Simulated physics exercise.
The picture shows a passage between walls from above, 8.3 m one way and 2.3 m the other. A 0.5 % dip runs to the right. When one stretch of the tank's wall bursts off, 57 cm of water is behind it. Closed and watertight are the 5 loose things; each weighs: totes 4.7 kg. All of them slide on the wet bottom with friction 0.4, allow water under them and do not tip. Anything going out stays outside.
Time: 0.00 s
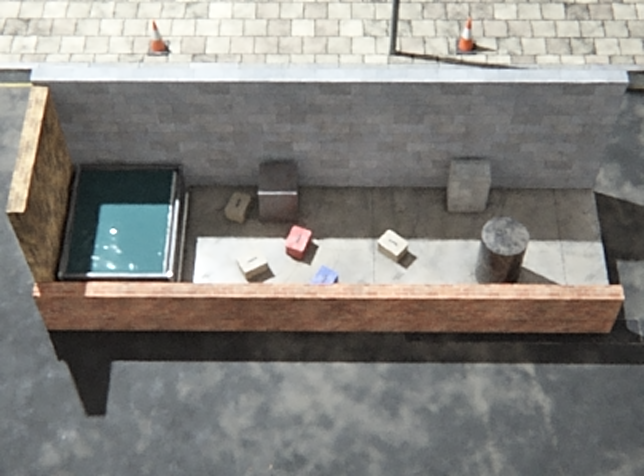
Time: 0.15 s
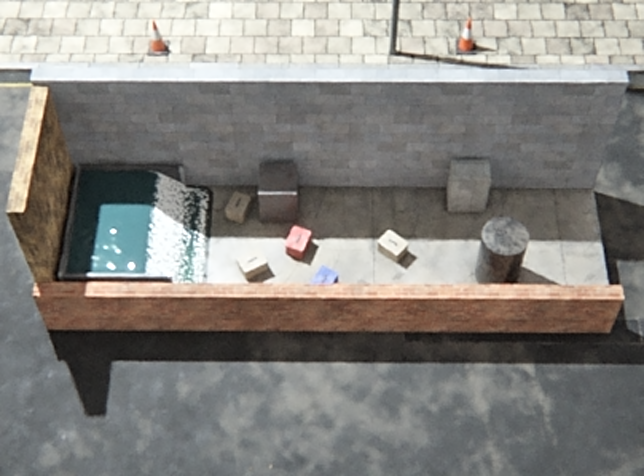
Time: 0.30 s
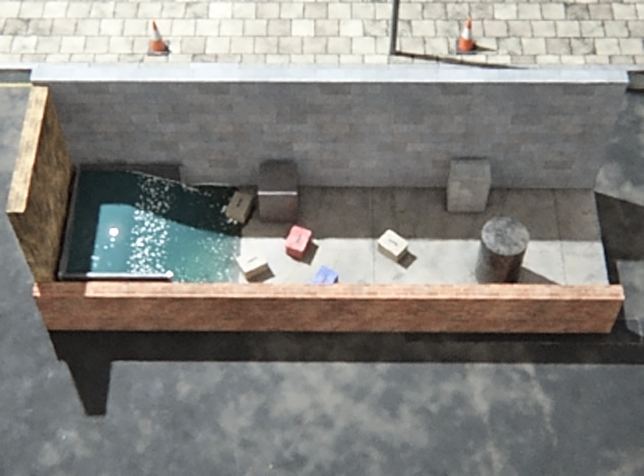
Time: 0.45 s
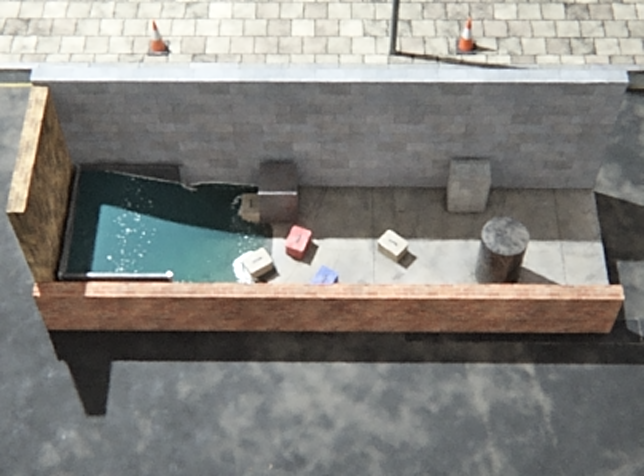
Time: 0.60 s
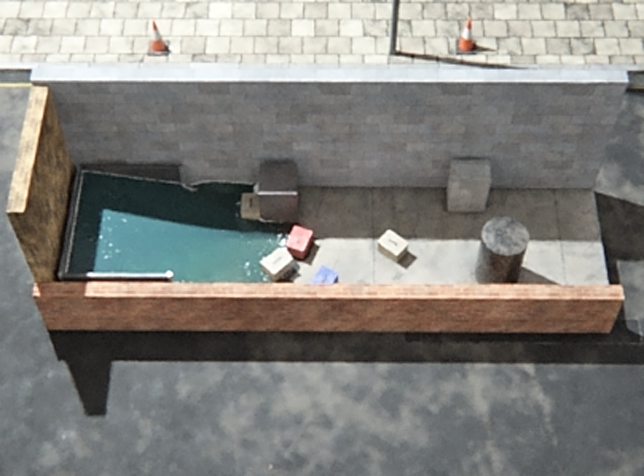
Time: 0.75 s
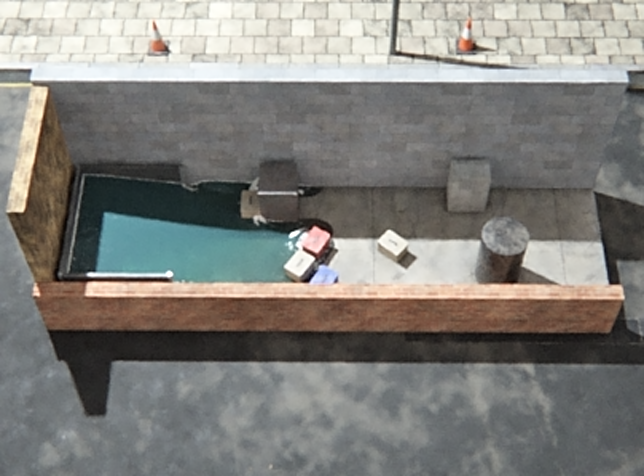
Water spreads rightward from a square tank at the left end of a walled passage, seen from above by a still camera. Pale boxes, a red one and a blue one lie on the grey floor, with two grey blocks by the back wall and a dark cylinder at right. The sheet surges out glittering, then creeps on more slowly, shifting the nearer pale boxes and then the red one rightward.
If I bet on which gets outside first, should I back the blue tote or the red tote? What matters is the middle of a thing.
Back the red one; it gets out first.
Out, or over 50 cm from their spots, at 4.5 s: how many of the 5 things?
At that time I count 5.
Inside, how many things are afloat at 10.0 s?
Count: 1.
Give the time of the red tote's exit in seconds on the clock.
Close to 4.5 s, I'd say.
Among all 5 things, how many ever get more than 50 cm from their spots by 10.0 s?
By my tally, 5.
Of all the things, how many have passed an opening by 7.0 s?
The count is 4.
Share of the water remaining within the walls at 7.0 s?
64 % or so.
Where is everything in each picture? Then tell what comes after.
The blue tote at (324, 278), on the bottom; the red tote at (298, 238), on the bottom; water covers 3.1 m2; 0 of 5 have shifted, in the first picture.
The blue tote at (324, 278) rests on the ground; the red tote at (298, 238), on the bottom; water covers 4.1 m2; 0 of 5 have shifted, in the second picture.
The blue tote at (324, 278) rests on the ground; the red tote at (298, 238) rests on the ground; 5.2 m2 under water; 0 of 5 have shifted, in the third picture.
The blue tote at (324, 278), on the bottom; the red tote at (298, 238), on the bottom; water covers 6.1 m2; 2 of 5 have shifted, in the fourth picture.
The blue tote at (324, 278) rests on the ground; the red tote at (299, 239), on the bottom; water covers 6.9 m2; 2 of 5 have shifted, in the fifth picture.
The blue tote at (324, 278), on the bottom; the red tote at (316, 240), on the bottom, 28 cm from its start; water covers 7.5 m2; 3 of 5 have shifted, in the sixth picture.
After 2.0 s the blue tote is near (446, 283), 1.9 m from its start, afloat; the red tote is near (461, 265), 2.6 m from its start, afloat; 0 of 5 are out; 4 afloat.
After 4.5 s the blue tote is near (479, 283), 2.4 m from its start, afloat; the red tote has gone out (at 4.3 s); 4 of 5 are out; 1 afloat.
After 7.0 s the blue tote is near (478, 285), 2.4 m from its start, afloat; the red tote has gone out (at 4.3 s); 4 of 5 are out; 1 afloat.
After 10.0 s the blue tote is near (478, 285), 2.4 m from its start, afloat; the red tote has gone out (at 4.3 s); 4 of 5 are out; 1 afloat.
